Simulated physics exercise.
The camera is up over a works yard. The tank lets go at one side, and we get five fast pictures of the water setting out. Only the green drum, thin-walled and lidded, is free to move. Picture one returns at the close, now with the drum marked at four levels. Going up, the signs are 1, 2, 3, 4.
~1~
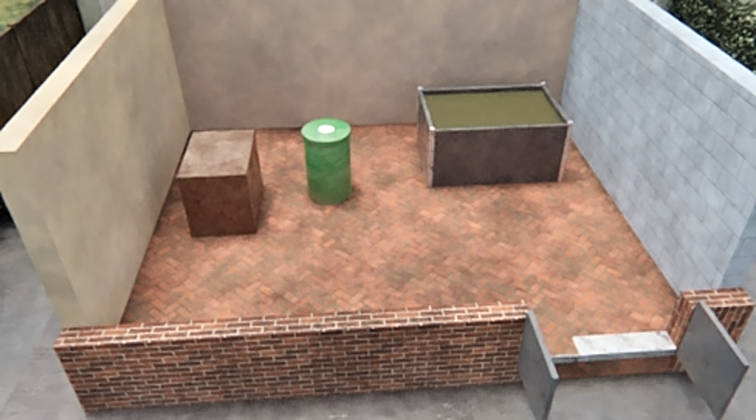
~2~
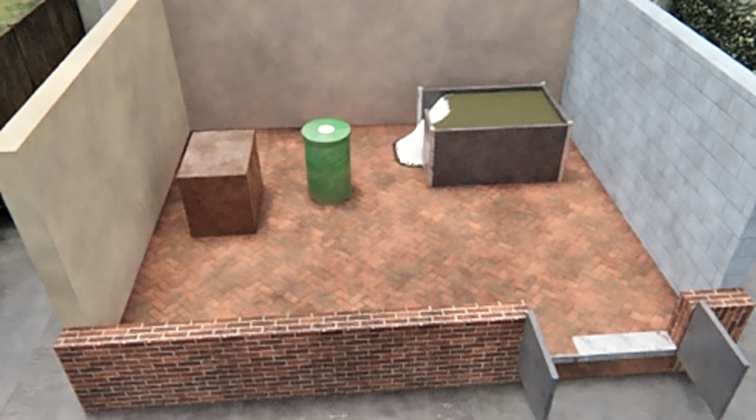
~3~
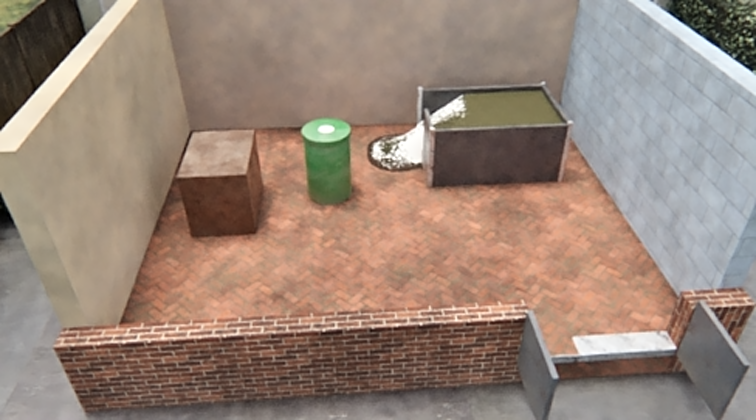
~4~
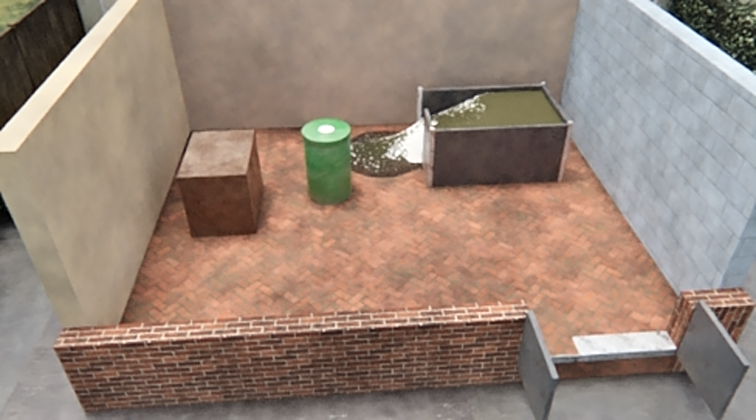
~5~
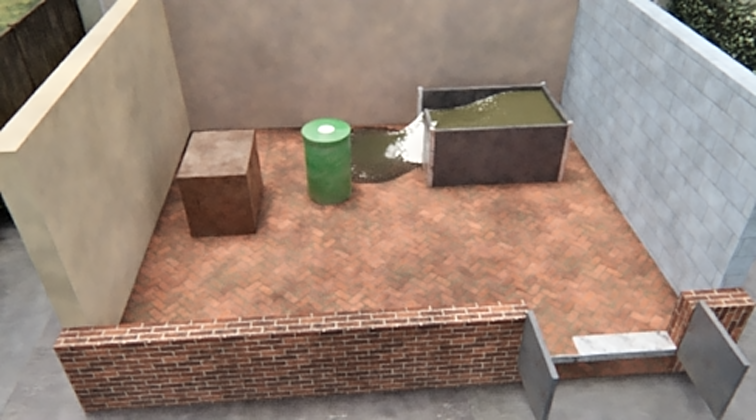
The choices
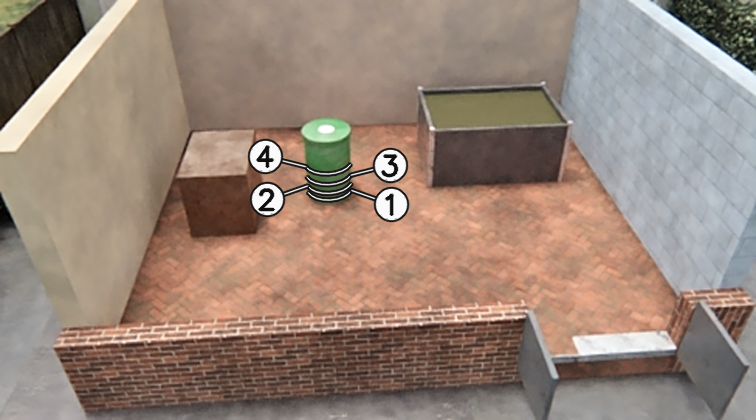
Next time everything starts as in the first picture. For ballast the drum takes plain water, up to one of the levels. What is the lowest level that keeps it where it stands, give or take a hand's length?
Level 2.
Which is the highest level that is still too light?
The answer is 1.
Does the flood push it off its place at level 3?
No, not at all.
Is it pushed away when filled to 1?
Yes, that goes wrong.
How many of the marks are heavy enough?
Three of the four.
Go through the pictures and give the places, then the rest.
Lid of the green drum at (325, 130); tank full, its middle at (491, 111); open gate at (603, 299).
Water covers 1 % of the ground and is seen nearest the drum at (401, 158).
Water covers 3 % of the ground and is seen nearest the drum at (385, 165).
Water covers 5 % of the ground and is seen nearest the drum at (368, 171).
Lid of the green drum at (325, 130); water covers 8 % of the ground and is seen nearest the drum at (350, 177).
On the marked copy, 1 at (330, 200); 2 at (329, 193); 3 at (329, 184); 4 at (328, 174); from the bottom up 1, 2, 3, 4.
With 1, it is pushed about half its own width away.
With 2, it does not move.
With 3, it does not move.
With 4, it does not move.
